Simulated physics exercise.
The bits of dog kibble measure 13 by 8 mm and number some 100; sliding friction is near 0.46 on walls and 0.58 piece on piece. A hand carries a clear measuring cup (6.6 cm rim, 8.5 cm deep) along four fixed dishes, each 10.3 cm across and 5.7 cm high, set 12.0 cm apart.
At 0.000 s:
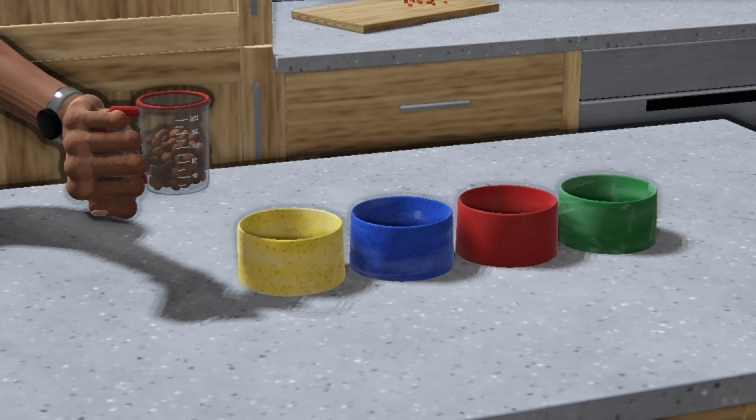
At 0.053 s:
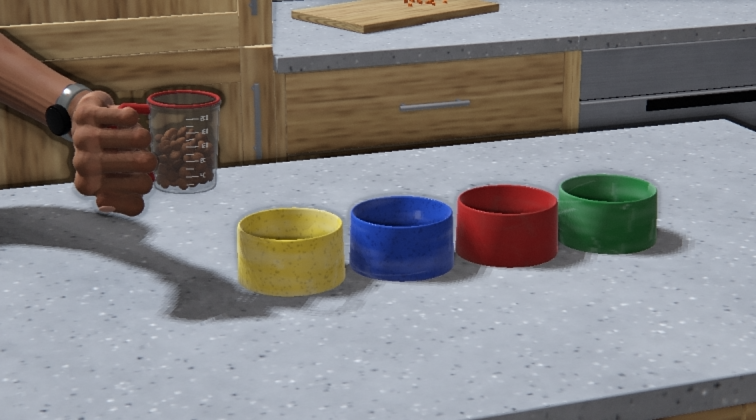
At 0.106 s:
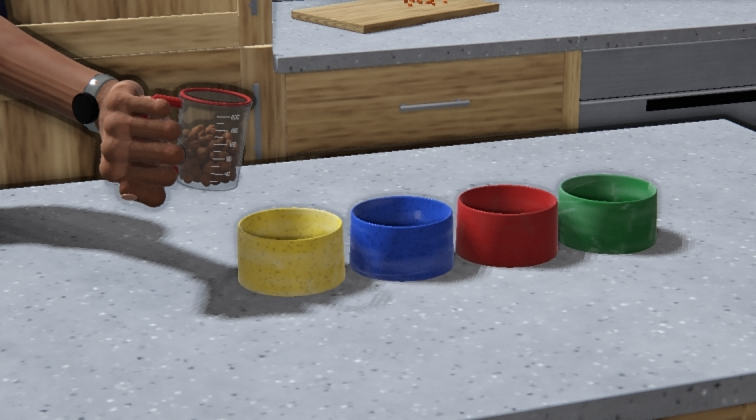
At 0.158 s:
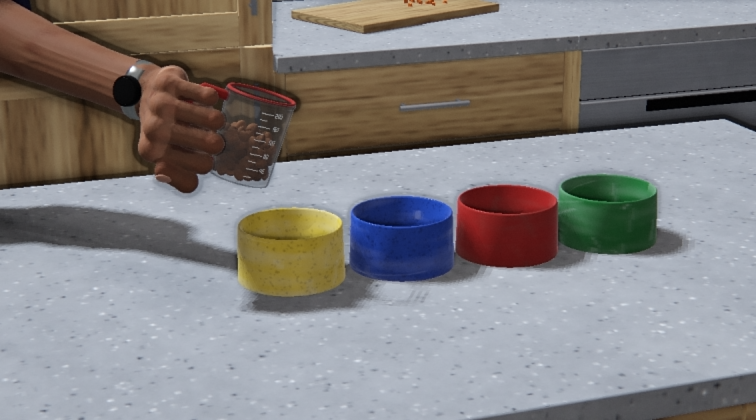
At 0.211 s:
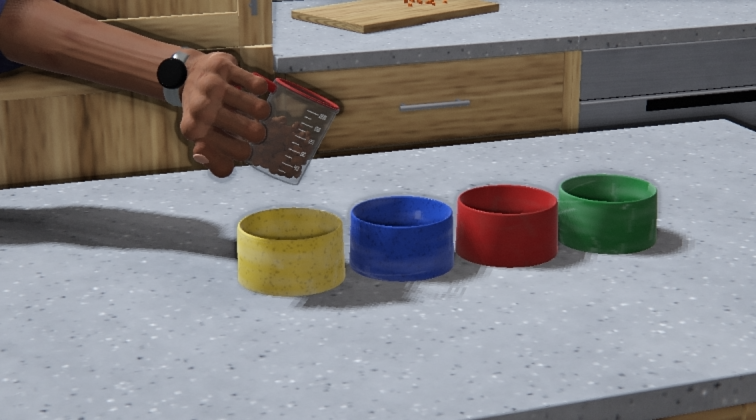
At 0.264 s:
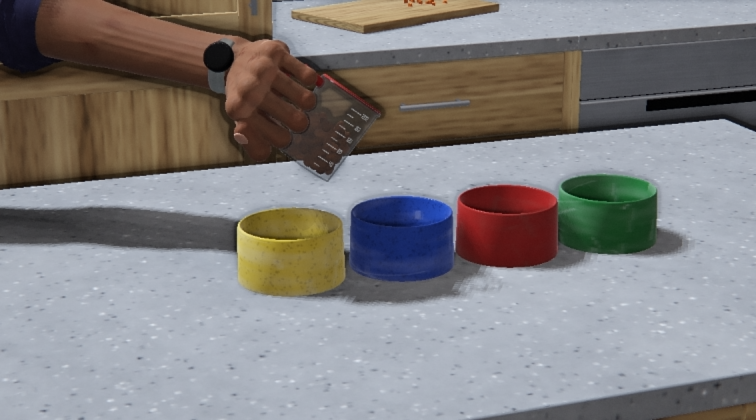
A hand wearing a dark-faced watch holds a clear, red-rimmed measuring cup of brown pieces above a speckled grey kitchen counter, seen from slightly above by a still camera. Four round dishes, yellow, blue, red and green from left to right, sit in a row before wooden cabinets. The hand carries the cup rightward above the yellow dish and towards the blue, tilting it increasingly to the right.
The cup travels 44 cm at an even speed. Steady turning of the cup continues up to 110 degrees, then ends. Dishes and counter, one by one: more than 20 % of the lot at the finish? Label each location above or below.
Labels - red: Below, blue: Below, green: Above, yellow: Below, counter: Above.
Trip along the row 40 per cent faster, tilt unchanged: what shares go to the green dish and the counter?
Green: 60; counter: 30.
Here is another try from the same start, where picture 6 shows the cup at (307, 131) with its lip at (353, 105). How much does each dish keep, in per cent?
Final shares - red 0 %, blue 0 %, green 60 %, yellow 0 %.
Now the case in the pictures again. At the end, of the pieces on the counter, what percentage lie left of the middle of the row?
Roughly 0 %.
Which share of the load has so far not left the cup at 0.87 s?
It comes out close to 5 per cent.
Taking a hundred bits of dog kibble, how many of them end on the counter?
I'd put it near 55 per cent.
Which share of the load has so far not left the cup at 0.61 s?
Close to 100 % of the load.
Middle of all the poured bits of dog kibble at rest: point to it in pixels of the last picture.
Roughly (683, 224).
After 0.47 s, tilt 75 degrees; cup holds 100 %.
After 0.61 s, tilt 100 degrees; cup holds 100 %.
After 0.87 s, tilt 110 degrees; cup holds 5 %, green 40 %.
At rest (1.7 s), red 0 %, blue 0 %, green 45 %, yellow 0 %, counter 55 %.
